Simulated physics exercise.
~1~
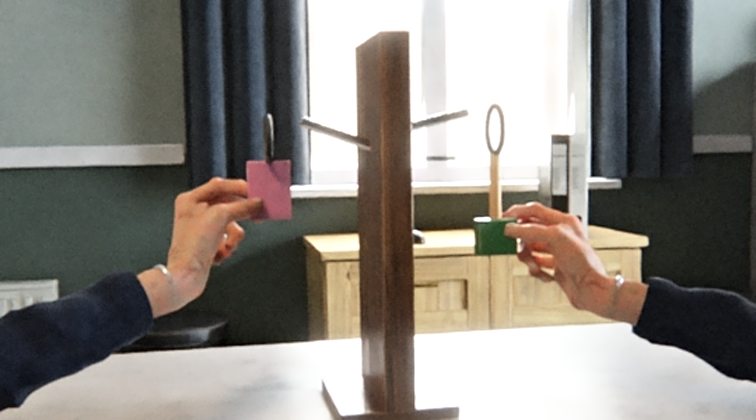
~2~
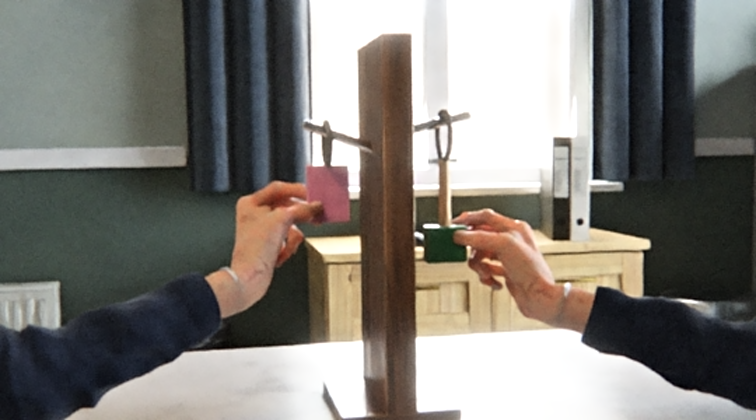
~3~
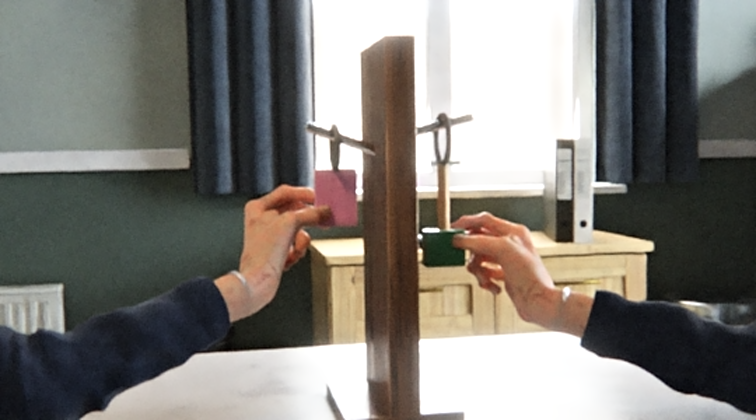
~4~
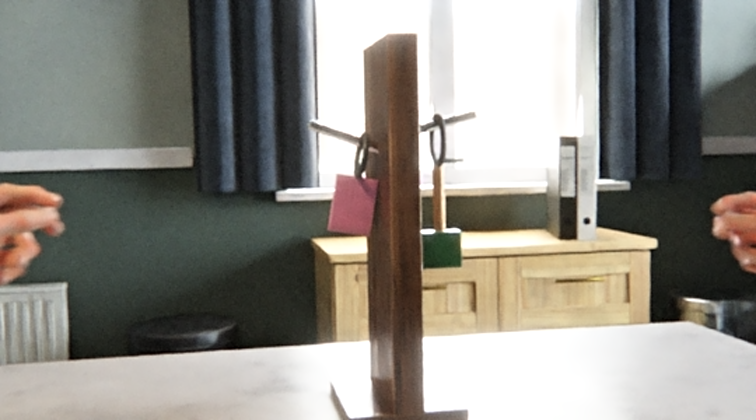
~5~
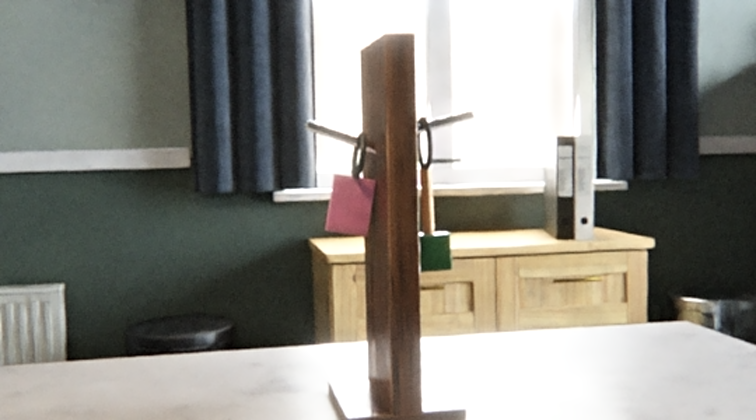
In a room with dark curtains and a wooden cabinet beneath a bright window, a dark wooden stand with a peg on each side rises from a pale tabletop. Two hands hold up a pink tag on the left and a green brush with a looped top on the right. The hands move inward and bring the loops onto the pegs. They then let go and draw back toward the edges of the view. The tag tilts slightly as it slides close to the post, and the brush shifts a little inward. Both end up hanging from their pegs.
